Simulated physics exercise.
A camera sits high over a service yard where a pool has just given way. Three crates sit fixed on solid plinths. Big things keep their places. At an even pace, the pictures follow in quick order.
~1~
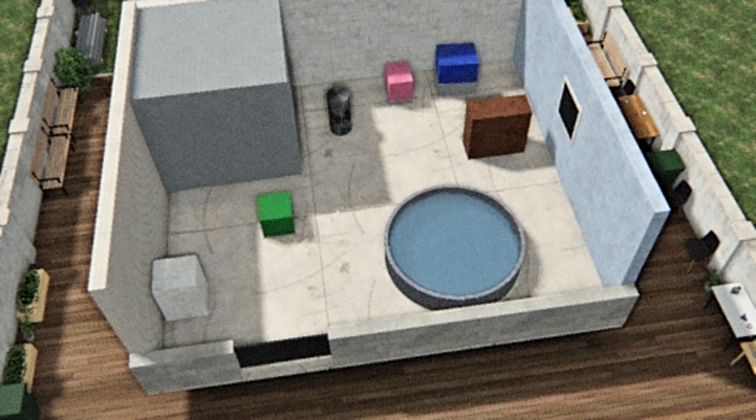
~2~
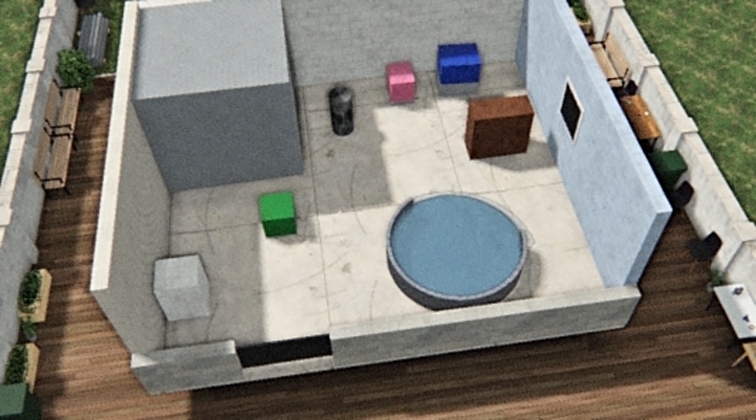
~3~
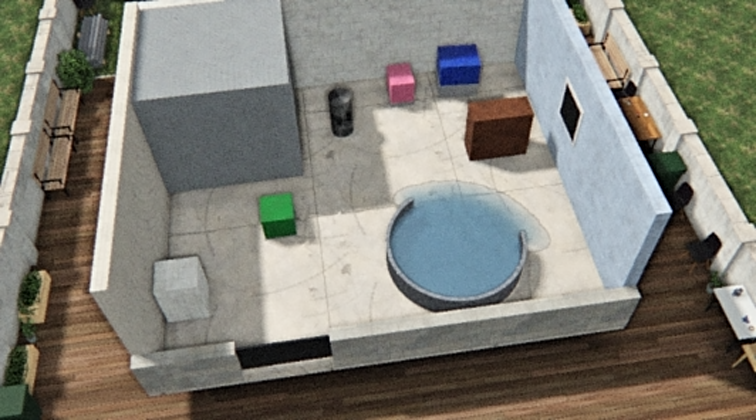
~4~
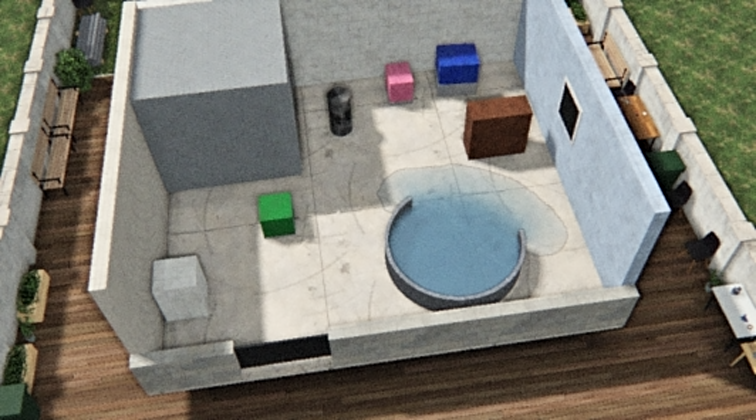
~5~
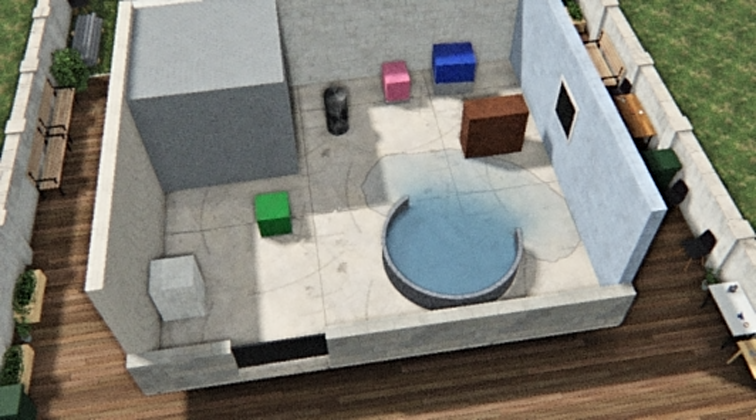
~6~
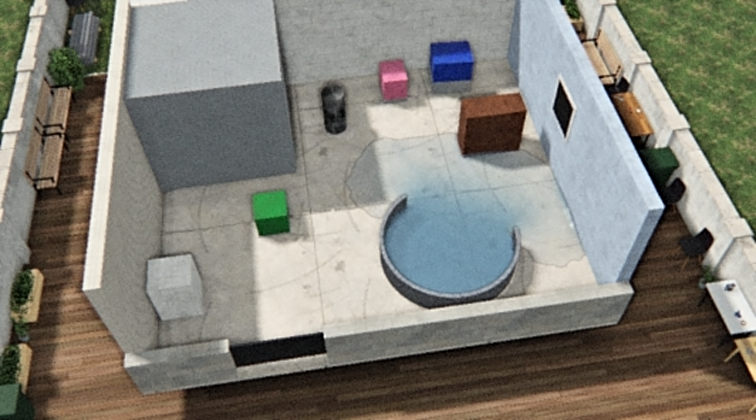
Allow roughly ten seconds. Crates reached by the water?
The blue crate ends up dry; the green crate ends up wet; the pink crate ends up wet.
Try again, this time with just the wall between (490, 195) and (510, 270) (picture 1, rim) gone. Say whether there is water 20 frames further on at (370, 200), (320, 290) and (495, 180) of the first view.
First spot unwetted, second unwetted, third drenched.
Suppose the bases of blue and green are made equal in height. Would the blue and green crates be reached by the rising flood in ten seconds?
After the swap, blue is flooded while green avoids the flood.
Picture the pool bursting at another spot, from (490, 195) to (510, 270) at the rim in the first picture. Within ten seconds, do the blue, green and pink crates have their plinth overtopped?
Here goes: Blue crate - left alone; green crate - hit; pink crate - left alone.
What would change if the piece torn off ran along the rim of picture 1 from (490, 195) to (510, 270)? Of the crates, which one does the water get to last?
Last comes the green one.
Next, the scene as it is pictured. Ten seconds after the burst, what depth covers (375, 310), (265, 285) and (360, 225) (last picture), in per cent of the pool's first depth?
The three come to some 10, 4 and 6 per cent respectively.
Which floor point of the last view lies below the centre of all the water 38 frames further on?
I reckon somewhere around (432, 171).
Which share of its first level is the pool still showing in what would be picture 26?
My figure is about 26 in a hundred.
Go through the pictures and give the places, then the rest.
The first frame shows the round tank at (454, 241) is whole and still.
In the second frame, the front is at a hidden place, out from the gap on the round tank's far side.
In the third frame, water pours out on the round tank's far side and has run to (544, 242).
In the fourth frame, water pours out on the round tank's far side and has run to (563, 235).
In the fifth frame, the front is at (578, 234), out from the gap on the round tank's far side.
In the sixth frame, the front is at (375, 145), out from the gap on the round tank's far side.
A moment on, water covers 30 % of the floor; the blue crate water round its plinth, the green crate not reached, the pink crate water round its plinth.
Next, water covers 40 % of the floor; the blue crate water round its plinth, the green crate not reached, the pink crate water round its plinth.
Then, water covers 50 % of the floor; the blue crate water round its plinth, the green crate not reached, the pink crate water round its plinth.
Later, water covers 65 % of the floor; the blue crate water round its plinth, the green crate water round its plinth, the pink crate water round its plinth.
In the end, water covers 90 % of the floor; the blue crate stayed above the water, the green crate was topped, the pink crate was topped.
